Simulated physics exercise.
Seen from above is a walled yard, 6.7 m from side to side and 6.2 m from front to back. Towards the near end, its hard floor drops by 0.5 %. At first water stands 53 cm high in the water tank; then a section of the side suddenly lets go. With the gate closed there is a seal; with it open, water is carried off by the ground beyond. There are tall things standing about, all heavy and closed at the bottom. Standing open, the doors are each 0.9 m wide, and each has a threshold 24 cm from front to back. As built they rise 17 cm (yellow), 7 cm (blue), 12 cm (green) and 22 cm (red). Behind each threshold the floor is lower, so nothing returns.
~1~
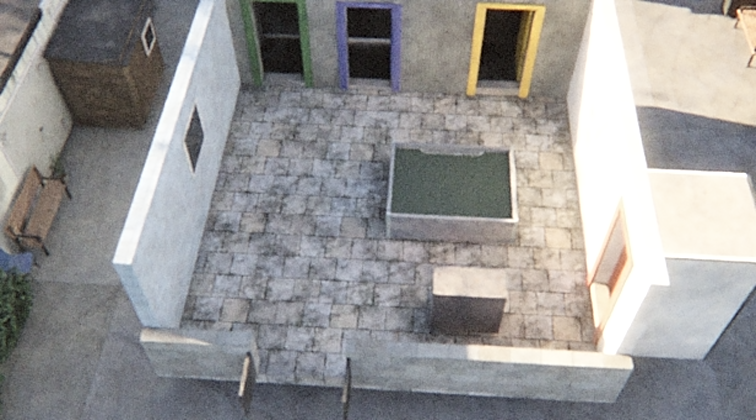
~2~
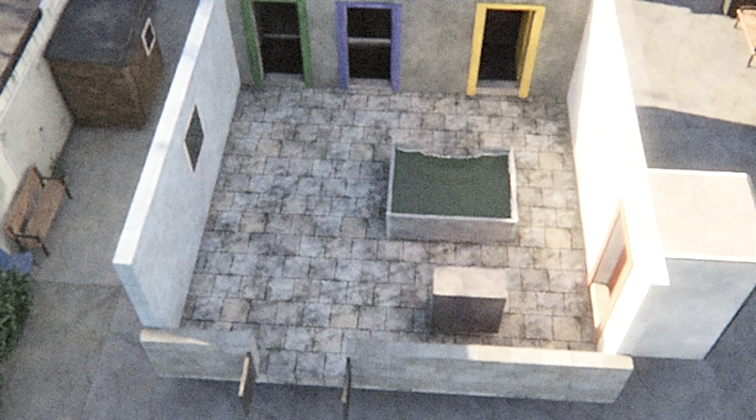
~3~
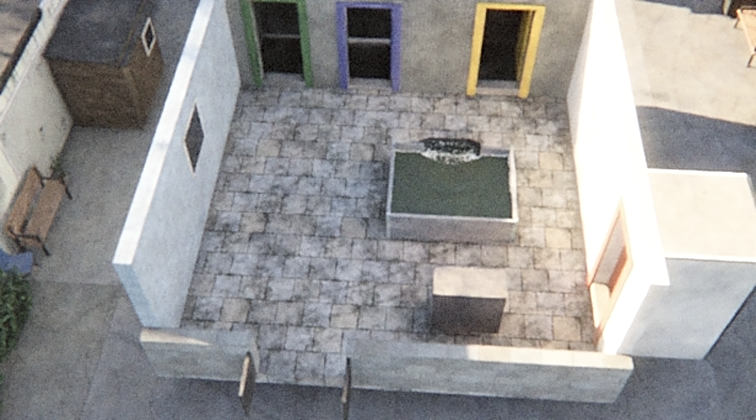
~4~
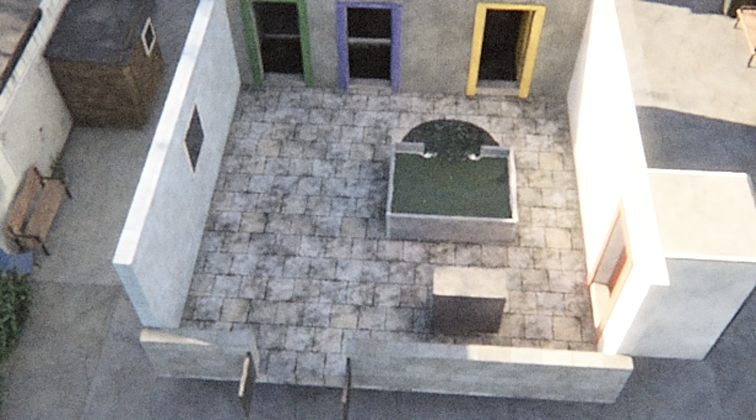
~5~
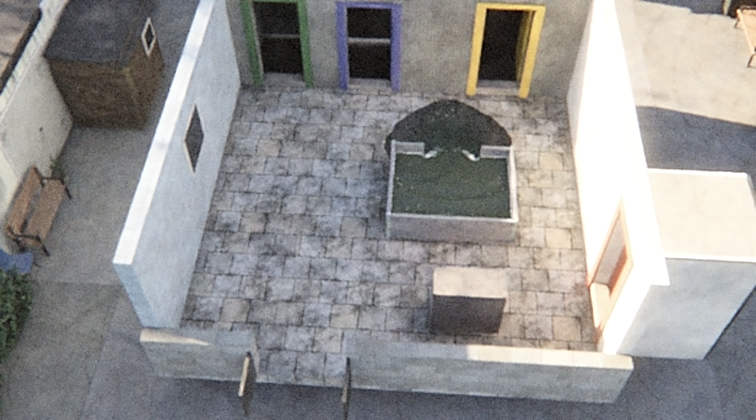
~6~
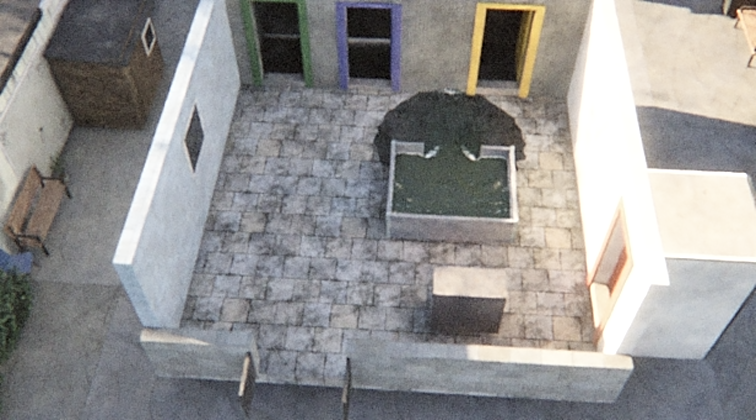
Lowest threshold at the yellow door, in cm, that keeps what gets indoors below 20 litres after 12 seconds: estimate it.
My estimate is 17 cm.
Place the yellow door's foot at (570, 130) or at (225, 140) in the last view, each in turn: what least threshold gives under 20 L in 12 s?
Around 13.0 and 6.0 cm respectively.
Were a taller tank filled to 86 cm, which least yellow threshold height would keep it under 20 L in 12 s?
About 30 centimetres.
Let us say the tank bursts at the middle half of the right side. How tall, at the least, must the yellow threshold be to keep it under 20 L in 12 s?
I'd say close to 8.0 cm.
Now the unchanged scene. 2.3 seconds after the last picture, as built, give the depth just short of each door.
In cm: Yellow 15, blue 10, green 5, red 0.
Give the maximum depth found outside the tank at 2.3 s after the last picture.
I'd estimate roughly 23 cm.
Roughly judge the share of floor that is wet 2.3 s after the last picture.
30 %.
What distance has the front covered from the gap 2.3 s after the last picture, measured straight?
About 4.8 m.
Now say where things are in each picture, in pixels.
In the first picture, still water, 53 cm deep, in the water tank at (452, 183); the yellow door at (503, 57) is dry.
In the second picture, water pours out on the far side and has run 0.2 m, to a hidden place; about 5 cm deep outside, 53 cm at the back.
In the third picture, the gap is on the far side, the front 0.7 m out at (428, 142); the back of the water tank holds 53 cm.
In the fourth picture, the front is at (441, 122), 1.2 m from the gap on the far side; 1.6 m2 of floor is wet, 52 cm left at the back.
In the fifth picture, the front is at (444, 103), 1.7 m from the gap on the far side; 2.7 m2 of floor is wet, 47 cm left at the back.
In the sixth picture, the gap is on the far side, the front 2.0 m out at (427, 92); the back of the water tank holds 44 cm; the yellow door at (503, 57), 2.3 m from the gap, is still 0.3 m from the nearest water.
Then, 0.7 s after the last picture water covers 15 % of the floor, deepest (29 cm) near (450, 95); 22 cm at the yellow door, 1 litre in over its 17 cm threshold.
Then, 2.3 s after the last picture water covers 30 % of the floor, deepest (23 cm) near (558, 106); 15 cm at the yellow door, 17 litres in over its 17 cm threshold.
Then, 11.3 s after the last picture water covers 95 % of the floor, deepest (8 cm) near (587, 378); 4 cm at the yellow door, 18 litres in over its 17 cm threshold.
At the yellow door as built, the water peaked near 22 cm, 0.7 s after the last picture.
With a threshold of 15.5 cm, 27 litres would have come in within the 12 s; with 21 cm, 5 litres. So under 20 litres takes about 17 cm.
